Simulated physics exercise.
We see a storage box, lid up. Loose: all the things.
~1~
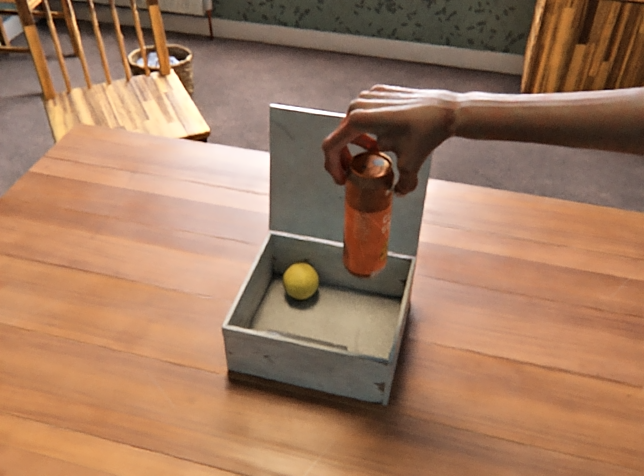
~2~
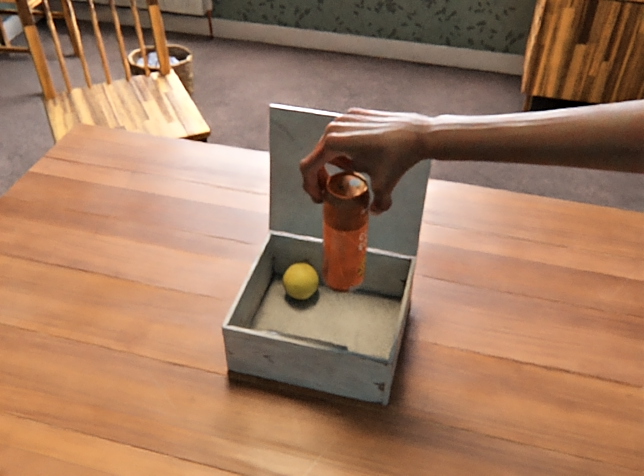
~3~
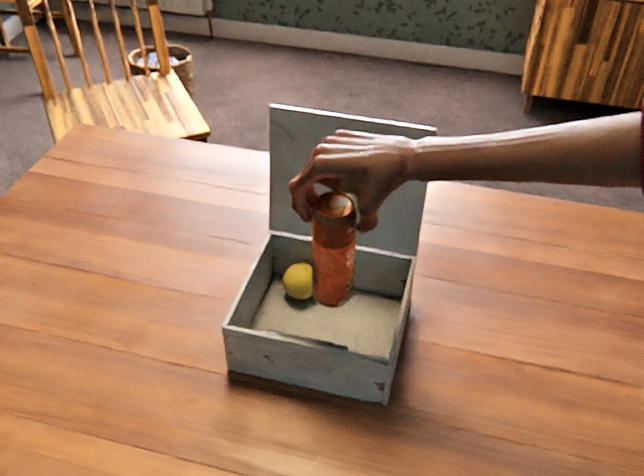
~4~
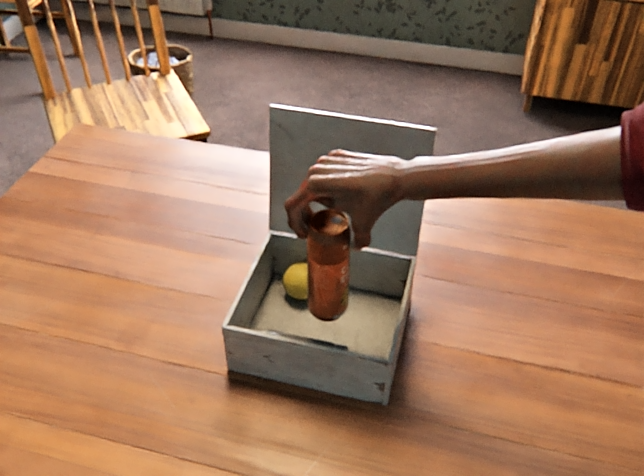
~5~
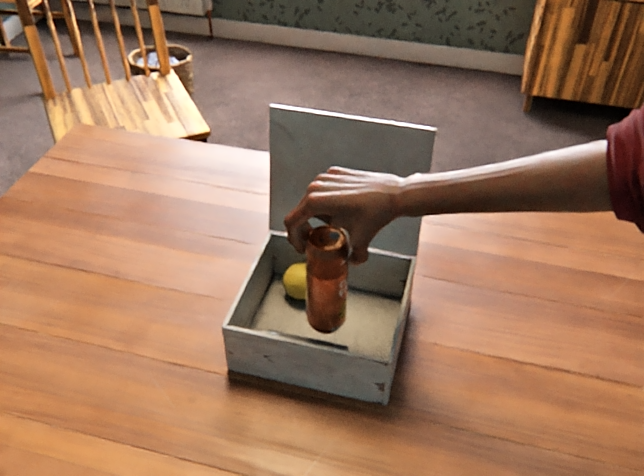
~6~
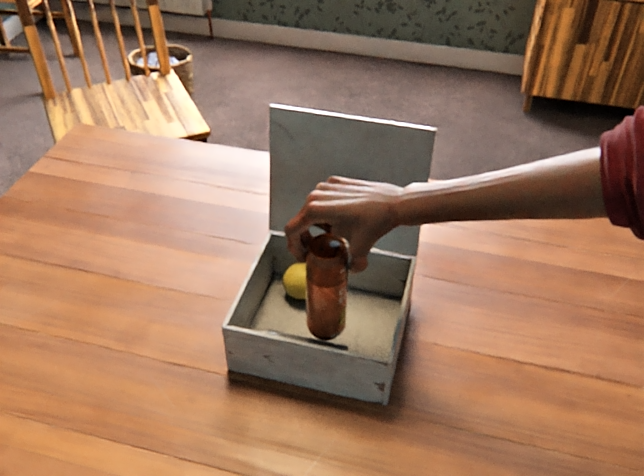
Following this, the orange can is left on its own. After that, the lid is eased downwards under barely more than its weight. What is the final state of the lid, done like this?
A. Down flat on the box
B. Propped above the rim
(B) Propped above the rim.
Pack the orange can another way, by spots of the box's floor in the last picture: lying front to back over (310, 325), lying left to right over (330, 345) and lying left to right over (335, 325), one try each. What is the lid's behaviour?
First - not shut; second - shut down; third - shut down.
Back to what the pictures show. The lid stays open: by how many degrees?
Near 80° up from the rim.
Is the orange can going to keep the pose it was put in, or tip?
Observation: The orange can tilts over.
Then, 0.20 s after the last picture, orange can tipped 17° from how it was near (328, 293).
Then, 0.30 s after the last picture, orange can tipped 50° from how it was near (334, 289).
Then, 0.40 s after the last picture, orange can tipped 59° from how it was near (336, 291).
Then, 1.70 s after the last picture, lid 81° above the rim; orange can tipped 58° from how it was near (336, 292).
At rest, lid 82° above the rim; tipped over in the box, orange can; the other 2 in place. Seen from the same camera at the end, orange can near (336, 292).
